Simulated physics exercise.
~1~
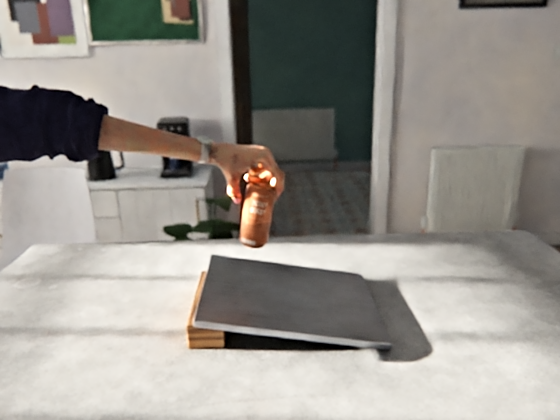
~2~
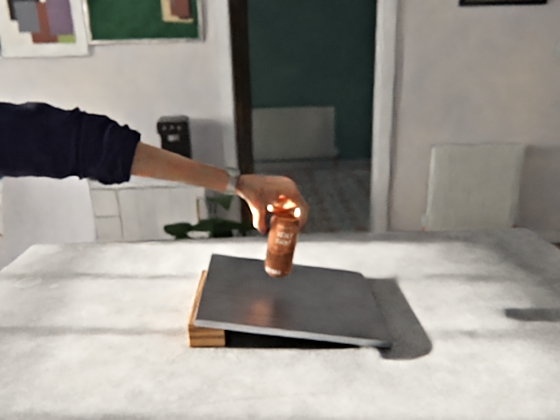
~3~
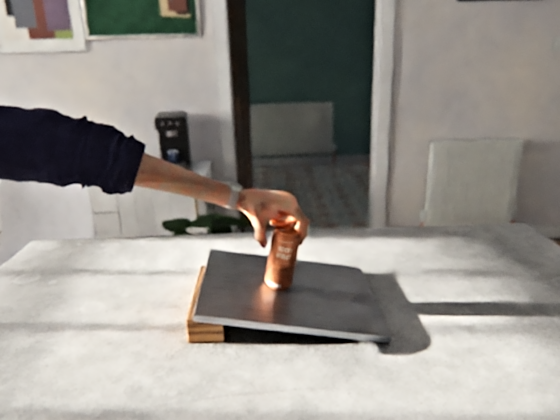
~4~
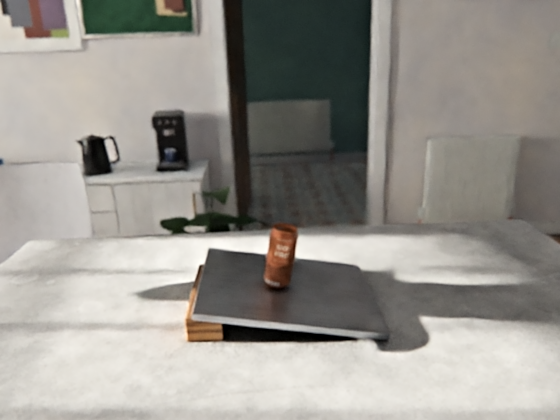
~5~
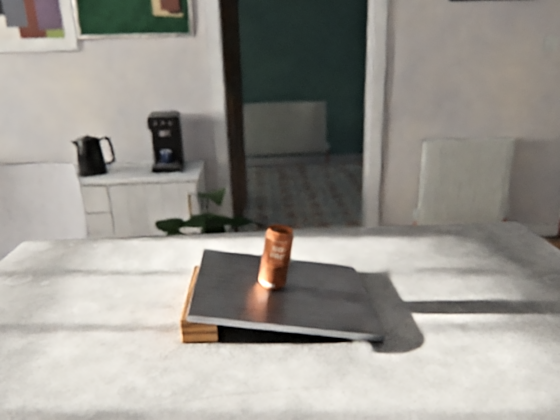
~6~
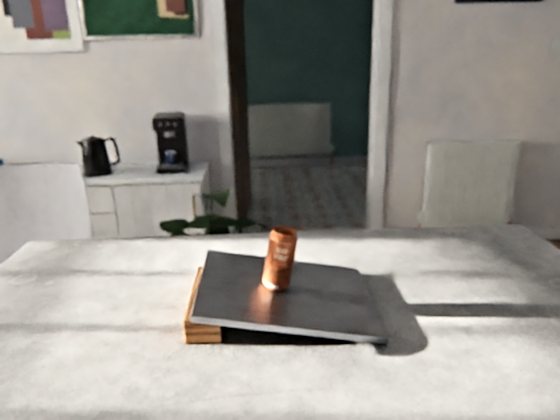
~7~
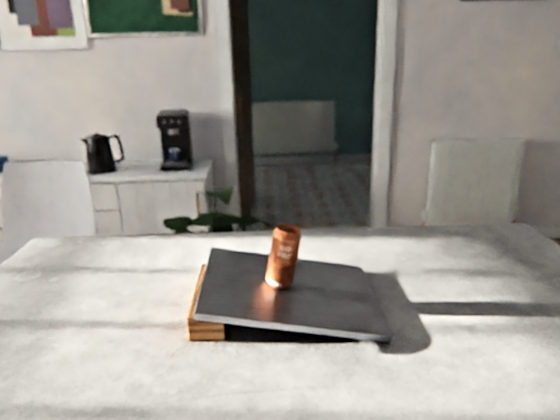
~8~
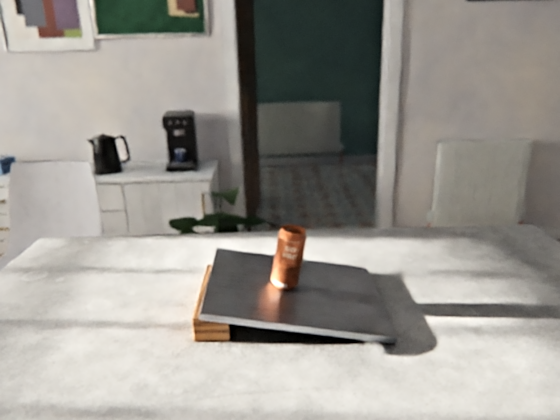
On a pale table in a home, a hand lowered an orange can onto a dark, sloping board propped up on a block, then let go and drew away. The can stayed standing at a slight lean, without sliding or rolling down.
